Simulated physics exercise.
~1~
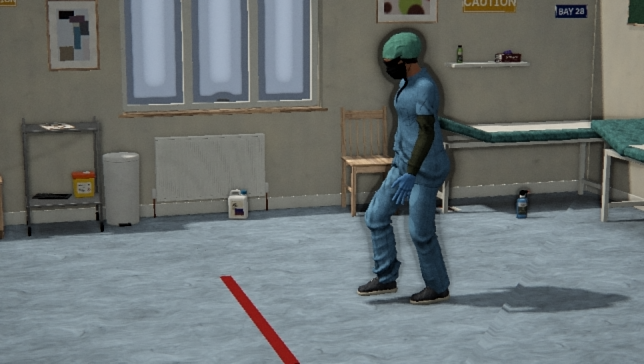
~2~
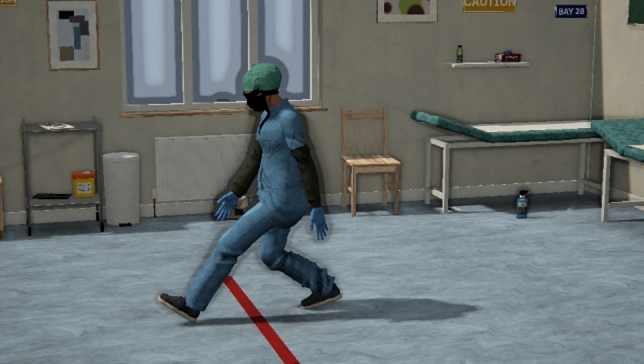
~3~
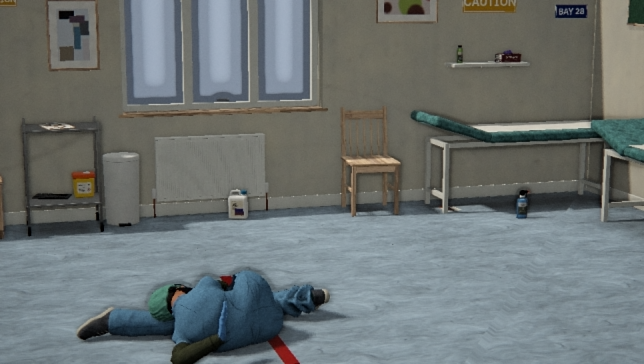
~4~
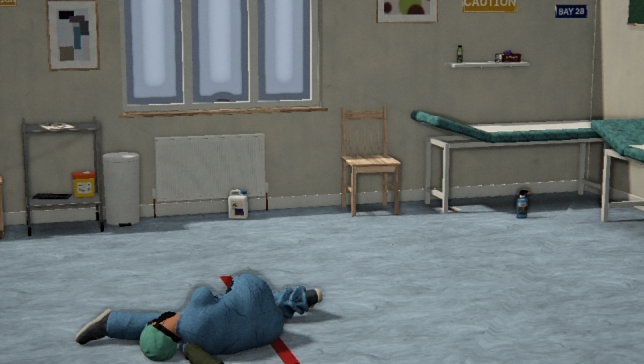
Person in blue scrubs and green cap walking left across a clinic room, collapsing and ending up lying across a red floor strip.
